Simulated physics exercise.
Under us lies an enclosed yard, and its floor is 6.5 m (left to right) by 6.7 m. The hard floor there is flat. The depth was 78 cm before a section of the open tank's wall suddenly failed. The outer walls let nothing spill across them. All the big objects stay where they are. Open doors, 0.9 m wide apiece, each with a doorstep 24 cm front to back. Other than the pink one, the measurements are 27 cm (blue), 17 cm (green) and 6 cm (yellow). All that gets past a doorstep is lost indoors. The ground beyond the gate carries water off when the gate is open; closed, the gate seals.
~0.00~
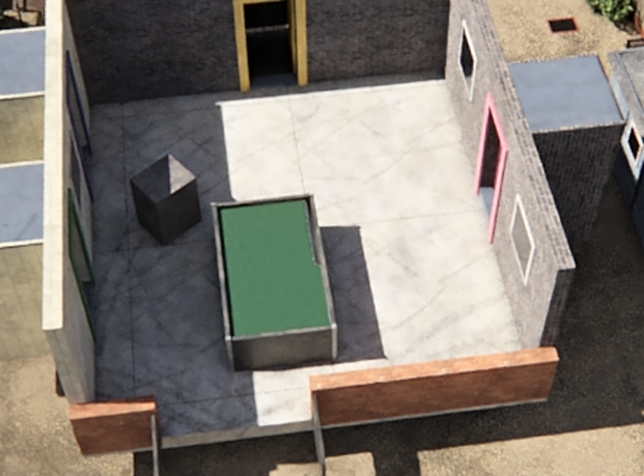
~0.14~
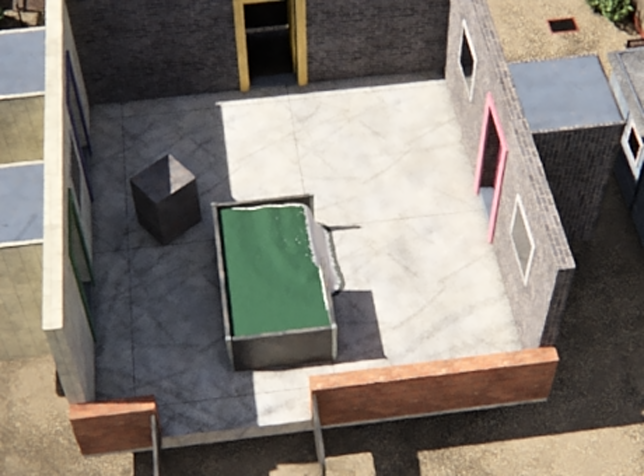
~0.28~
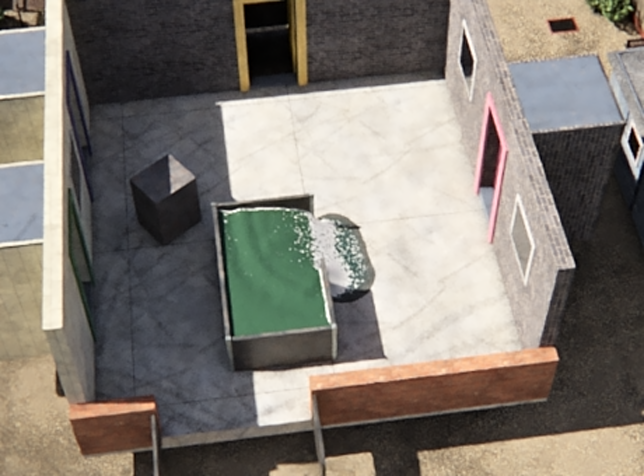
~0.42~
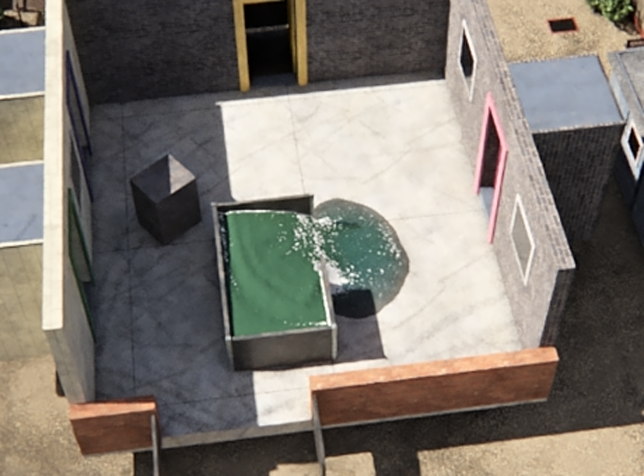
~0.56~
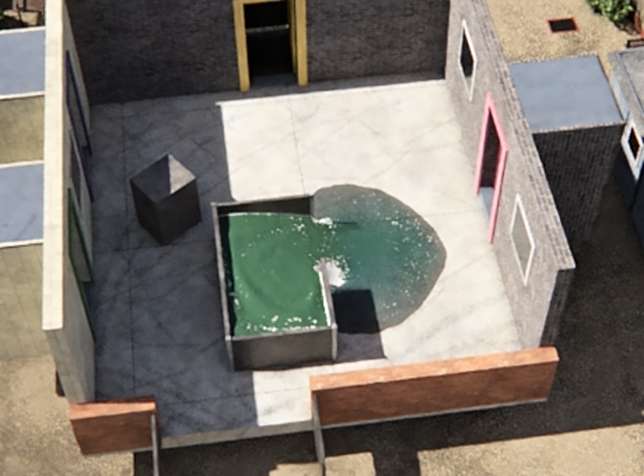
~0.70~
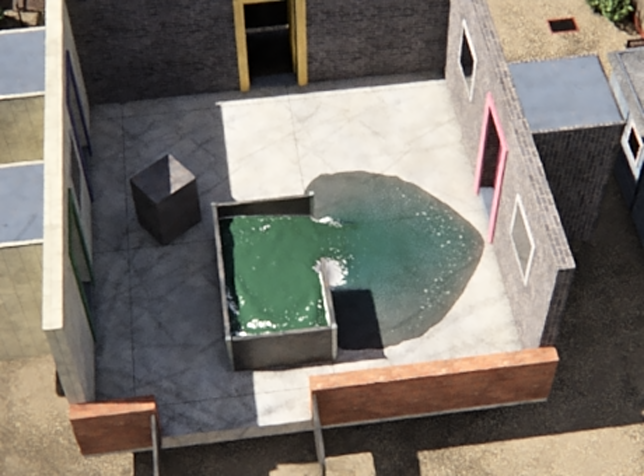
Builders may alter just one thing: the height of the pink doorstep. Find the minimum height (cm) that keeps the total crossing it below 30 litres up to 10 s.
The minimum is roughly 29 cm.
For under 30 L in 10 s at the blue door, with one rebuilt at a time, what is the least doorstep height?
The blue door needs around 6.5 cm.
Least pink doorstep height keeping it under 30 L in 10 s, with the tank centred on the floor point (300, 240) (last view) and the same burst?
30 cm, give or take.
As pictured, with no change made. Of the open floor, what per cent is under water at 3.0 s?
I'd estimate about 40 percent.
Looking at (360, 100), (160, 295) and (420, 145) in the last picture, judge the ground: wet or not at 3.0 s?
One by one: Drenched, clear, drenched.
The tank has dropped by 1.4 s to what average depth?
The mean depth is roughly 47 cm.
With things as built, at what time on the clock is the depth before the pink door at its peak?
Peak: Close to 1.6 s.
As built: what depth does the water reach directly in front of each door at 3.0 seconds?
At the blue door the depth is 0 cm, at pink 25 cm, at green 0 cm and at yellow 0 cm.
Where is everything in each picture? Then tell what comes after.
The open tank at (272, 267) is whole and still, 78 cm deep; the pink door at (491, 176) is dry, in the first frame.
The gap is at (316, 250), the front 0.3 m out at (340, 285); the back of the open tank holds 78 cm, in the second frame.
The gap is at (316, 250), the front 0.8 m out at (369, 278); the back of the open tank holds 77 cm, in the third frame.
Water pours out at (316, 251) and has run 1.4 m, to (404, 265); about 10 cm deep outside, 72 cm at the back, in the fourth frame.
The gap is at (316, 252), the front 2.0 m out at (440, 258); the back of the open tank holds 66 cm, in the fifth frame.
The gap is at (316, 252), the front 2.7 m out at (478, 248); the back of the open tank holds 67 cm; the pink door at (491, 176), 2.9 m from the gap, is still 0.4 m from the nearest water, in the sixth frame.
After 1.4 s water covers 30 % of the floor, deepest (39 cm) near (481, 204); 30 cm at the pink door, 38 litres in over its 20 cm doorstep.
After 3.0 s water covers 40 % of the floor, deepest (34 cm) near (445, 77); 25 cm at the pink door, 133 litres in over its 20 cm doorstep.
After 10.0 s water covers 95 % of the floor, deepest (10 cm) near (209, 306); 8 cm at the pink door, 143 litres in over its 20 cm doorstep.
At the pink door as built, the water arrived by 0.8 s and peaked near 36 cm at 1.6 s.
Run again over the same 10 s with other heights there, 64 litres in over 25.5 cm, 7 litres over 34.5 cm. The limit of 30 litres is kept from about 29 cm up.
